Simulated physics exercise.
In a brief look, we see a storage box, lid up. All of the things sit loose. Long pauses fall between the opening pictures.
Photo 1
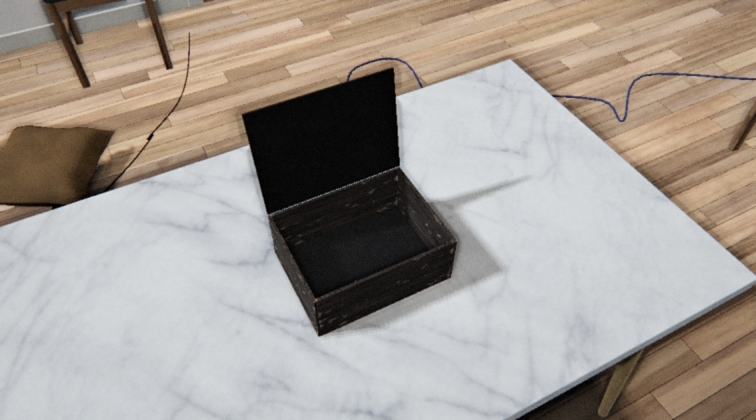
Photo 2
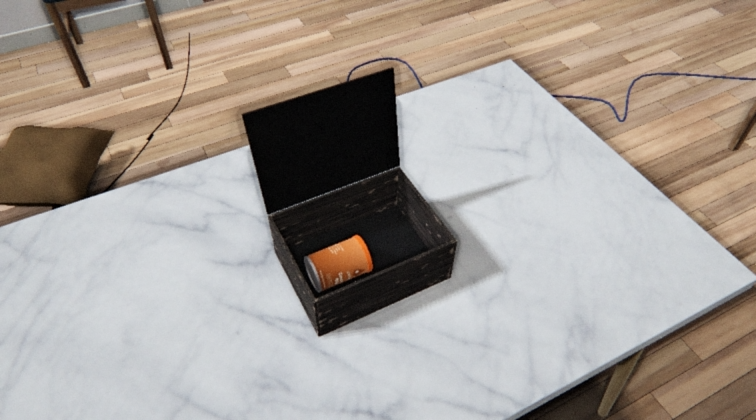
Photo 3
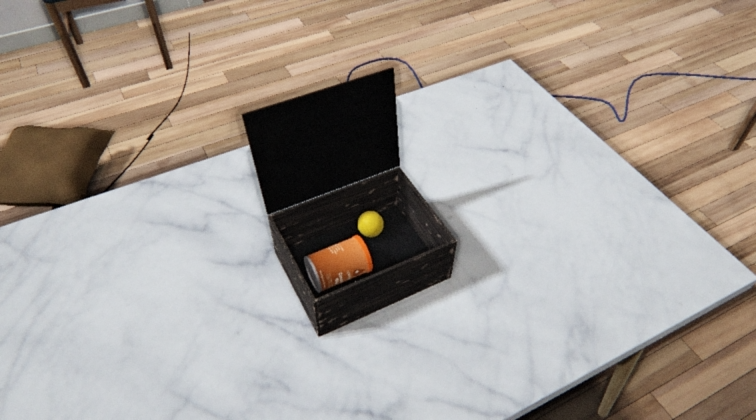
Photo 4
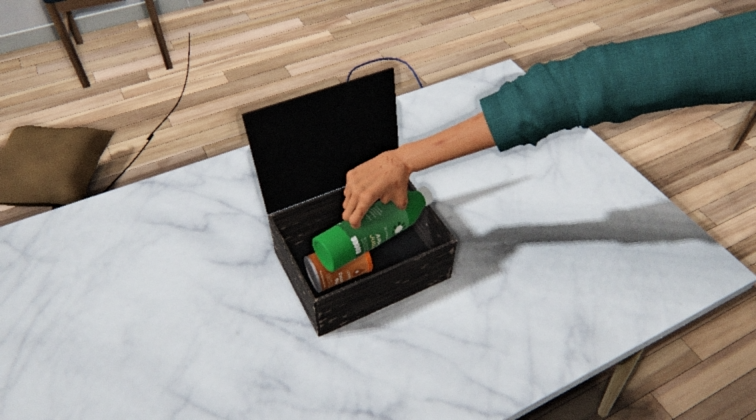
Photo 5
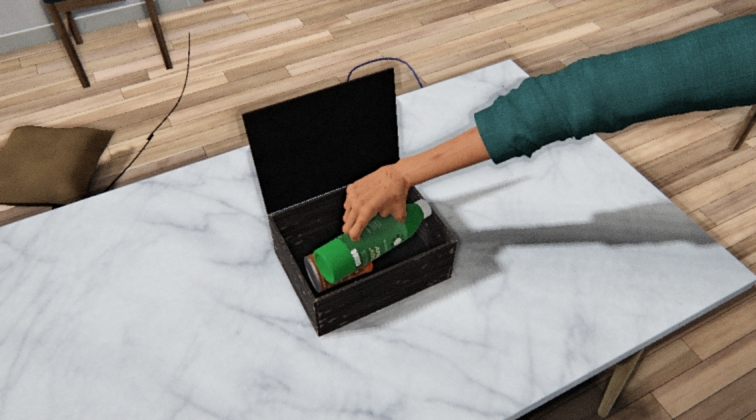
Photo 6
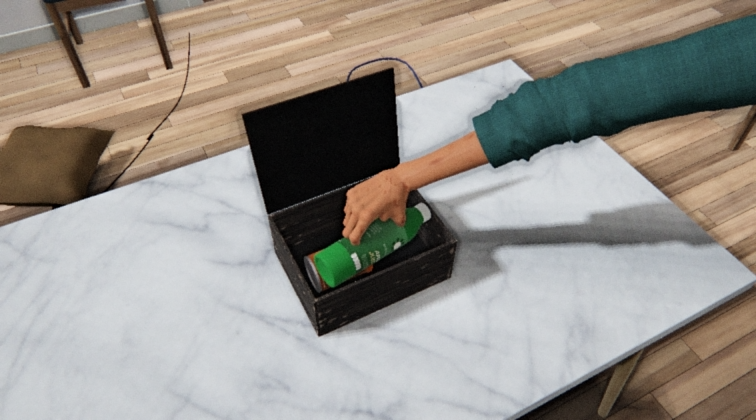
The clip opens on an empty, dark storage box with its lid raised on a white marble table. An orange tin appears inside, followed by a small yellow ball behind it. A hand in a teal sleeve then reaches from the right and lowers a green bottle into the box, still holding it.
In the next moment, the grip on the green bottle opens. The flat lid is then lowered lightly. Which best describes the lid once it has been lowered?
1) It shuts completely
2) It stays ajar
Answer: 1.
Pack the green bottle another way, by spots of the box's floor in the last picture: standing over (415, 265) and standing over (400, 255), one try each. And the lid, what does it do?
With the first packing the lid is left gaping; with the second it is left gaping.
Then, 0.40 s later than the last frame, green bottle moved about its own width near (382, 277); orange tin moved a little.
Then, 1.30 s later than the last frame, lid 77° above the rim; green bottle moved about its own width near (382, 277); orange tin moved about its own width.
Then, 1.70 s later than the last frame, lid 44° above the rim; green bottle moved about its own width near (382, 277); orange tin moved about its own width.
Then, 2.00 s later than the last frame, lid 10° above the rim; green bottle moved about its own width near (382, 277); orange tin moved about its own width.
When it is over, lid shut; moved from the start, green bottle and orange tin; yellow lemon as before. End places, in pixels of the last picture, green bottle near (382, 277).
